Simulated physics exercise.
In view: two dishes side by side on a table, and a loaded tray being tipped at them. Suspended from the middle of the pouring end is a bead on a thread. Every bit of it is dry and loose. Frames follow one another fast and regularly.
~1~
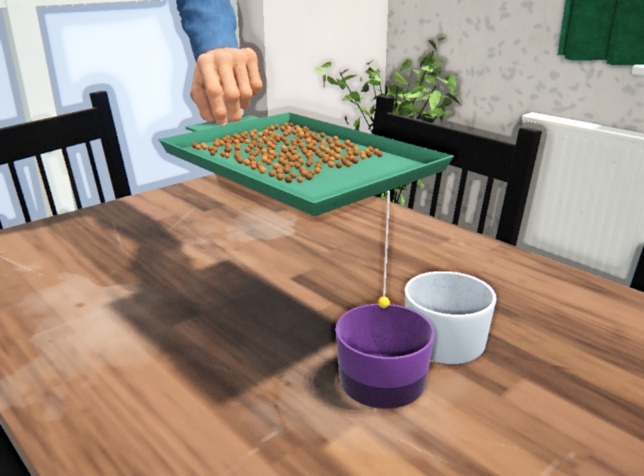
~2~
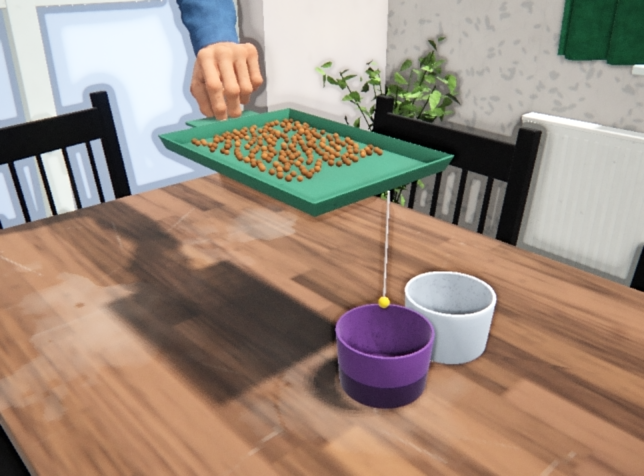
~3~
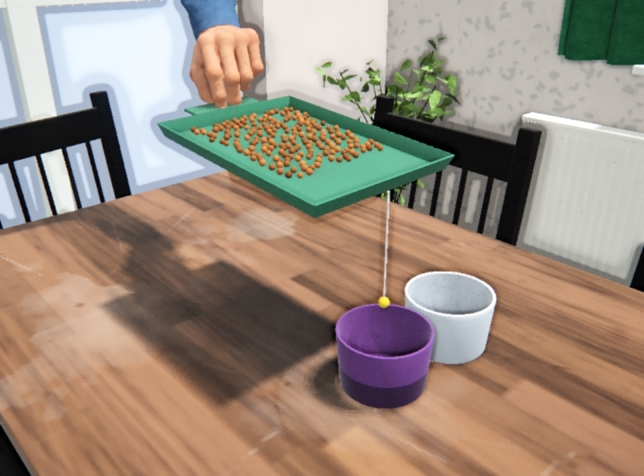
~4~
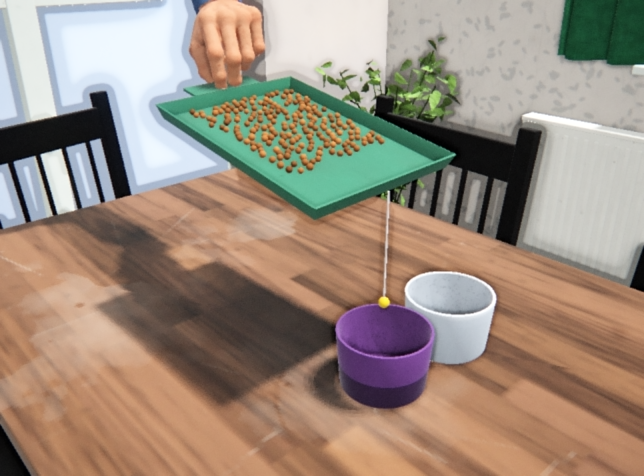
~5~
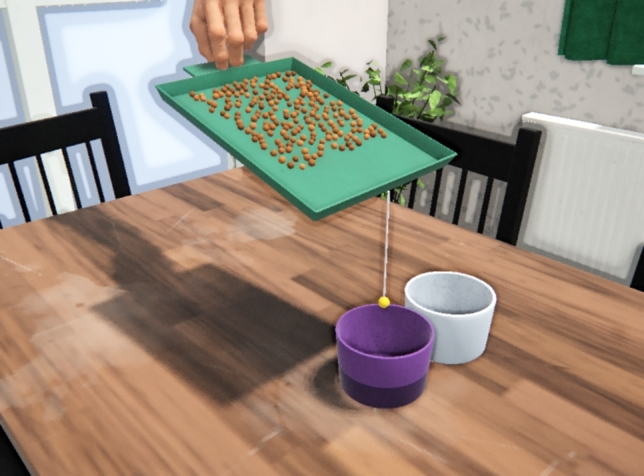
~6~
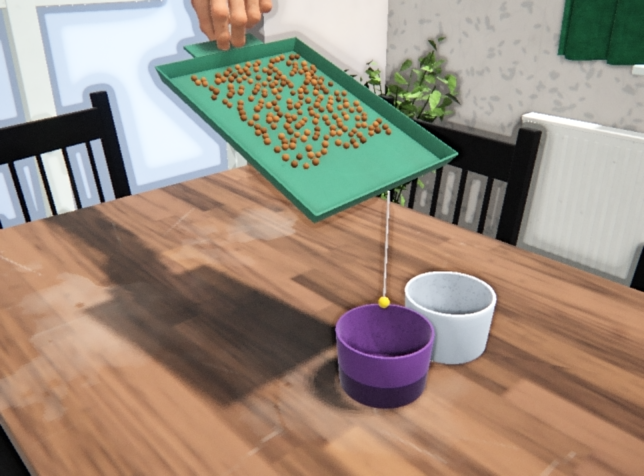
A hand raises the back of a green tray, and small brown balls shift across it.
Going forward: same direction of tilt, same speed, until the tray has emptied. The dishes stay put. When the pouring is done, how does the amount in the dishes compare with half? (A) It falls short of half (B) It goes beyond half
It falls short of half.
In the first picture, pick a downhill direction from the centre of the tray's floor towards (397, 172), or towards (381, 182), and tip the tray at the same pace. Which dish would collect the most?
Case one goes to the right-side dish, case two to the right-side dish.
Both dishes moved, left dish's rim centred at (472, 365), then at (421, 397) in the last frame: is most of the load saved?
The first time it's lower than half, the second time lower than half.
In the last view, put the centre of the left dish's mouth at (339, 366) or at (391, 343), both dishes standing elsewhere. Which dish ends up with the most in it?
At place one the left of the pair; at place two the left of the pair.
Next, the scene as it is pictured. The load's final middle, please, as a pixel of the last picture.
I'd place the middle at about (378, 425).
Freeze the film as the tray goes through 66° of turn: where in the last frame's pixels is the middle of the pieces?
(373, 241).
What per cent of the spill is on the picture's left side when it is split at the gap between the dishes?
It amounts to some 70 percent.
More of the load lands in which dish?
The one at left wins.
Shortly afterwards, tray tipped steeply; near a third on the tray; only a few in the left dish; a little outside both; near half in the air.
Next, tray tipped past a quarter turn; near a quarter in the left dish; only a few in the right dish; near two thirds outside both; a little in the air.
Some moments later, tray tipped past a quarter turn; near a quarter in the left dish; only a few in the right dish; near two thirds outside both.
In the end, tray tipped past a quarter turn; near a quarter in the left dish; only a few in the right dish; near two thirds outside both.
